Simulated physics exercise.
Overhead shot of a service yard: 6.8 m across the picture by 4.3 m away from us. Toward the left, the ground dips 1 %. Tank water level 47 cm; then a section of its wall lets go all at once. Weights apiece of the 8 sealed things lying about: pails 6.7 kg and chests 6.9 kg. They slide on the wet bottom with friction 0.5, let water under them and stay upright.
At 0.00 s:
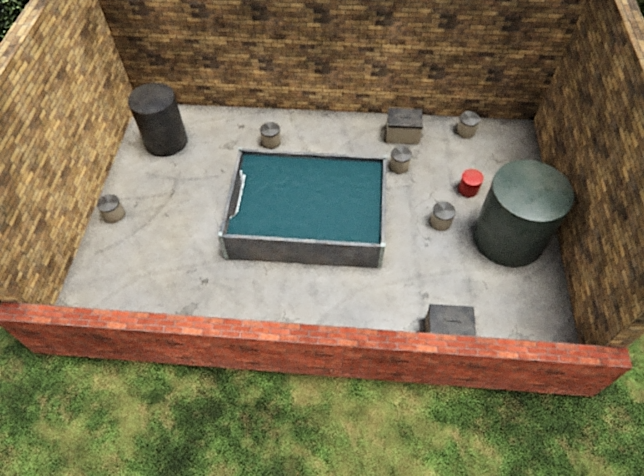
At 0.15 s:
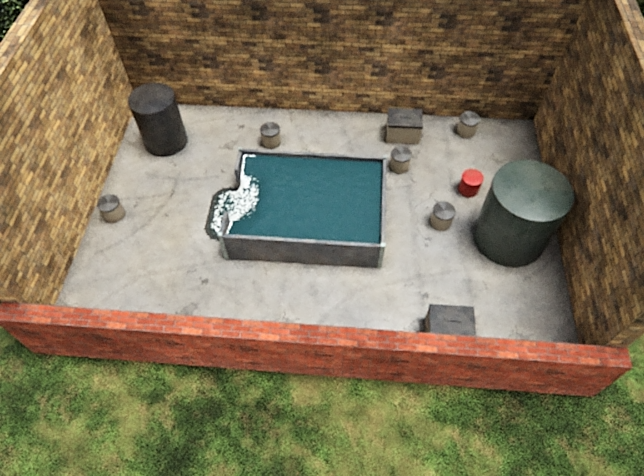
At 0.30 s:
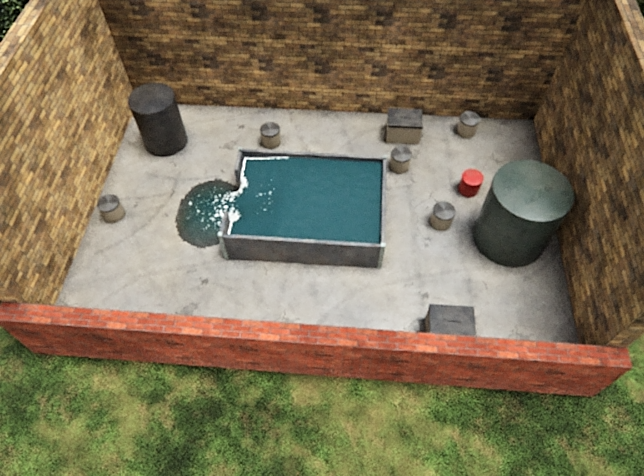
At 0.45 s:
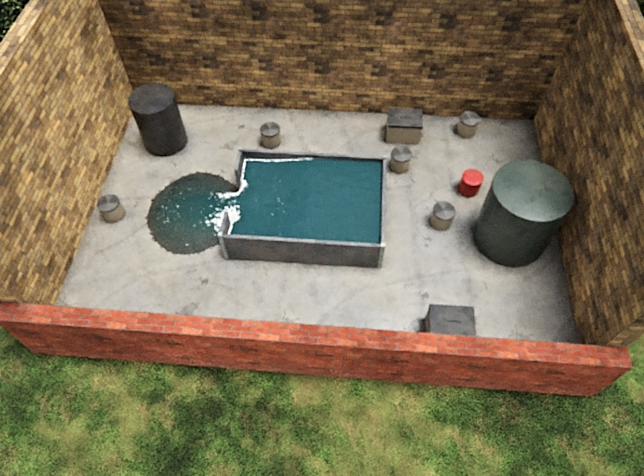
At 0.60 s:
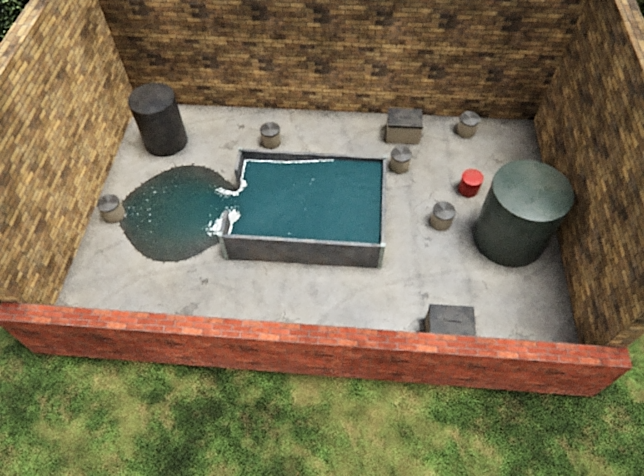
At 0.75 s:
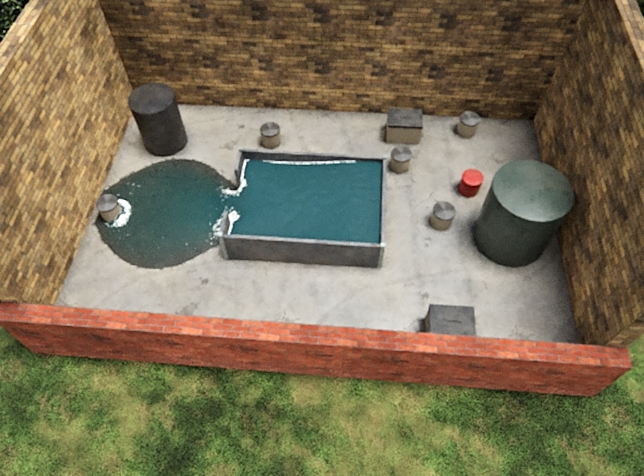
Water burst through the left side of a rectangular tank in a walled yard, foaming at the gap, then spread leftward in a widening dark pool until it surrounded a small grey pail.
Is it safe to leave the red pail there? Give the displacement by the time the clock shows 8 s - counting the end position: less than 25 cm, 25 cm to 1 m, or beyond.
The red pail hardly moves.
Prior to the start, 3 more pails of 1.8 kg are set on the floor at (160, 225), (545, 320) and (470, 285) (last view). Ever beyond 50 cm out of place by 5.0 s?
So that's beyond the threshold, within the threshold and within the threshold, in that sequence.
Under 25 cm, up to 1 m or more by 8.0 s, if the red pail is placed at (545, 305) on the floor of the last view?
In the end it keeps its place.
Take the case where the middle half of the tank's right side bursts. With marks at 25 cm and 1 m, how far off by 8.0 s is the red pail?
So the red pail winds up far off.
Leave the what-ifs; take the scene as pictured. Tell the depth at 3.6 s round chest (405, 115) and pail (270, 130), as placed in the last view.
Close to 0 and 1 centimetres.
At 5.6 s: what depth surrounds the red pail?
Near 0 cm deep.
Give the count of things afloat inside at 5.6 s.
It comes to 0.
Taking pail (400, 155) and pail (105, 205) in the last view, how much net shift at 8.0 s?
Respectively: 0 cm / 200 cm.
After 1.6 s the red pail is near (473, 177), 0.0 m from its start, aground; 1 afloat.
After 3.6 s the red pail is near (473, 177), 0.0 m from its start, aground; 0 afloat.
After 5.6 s the red pail is near (473, 177), 0.0 m from its start, aground; 0 afloat.
After 8.0 s the red pail is near (473, 177), 0.0 m from its start, aground; 1 afloat.
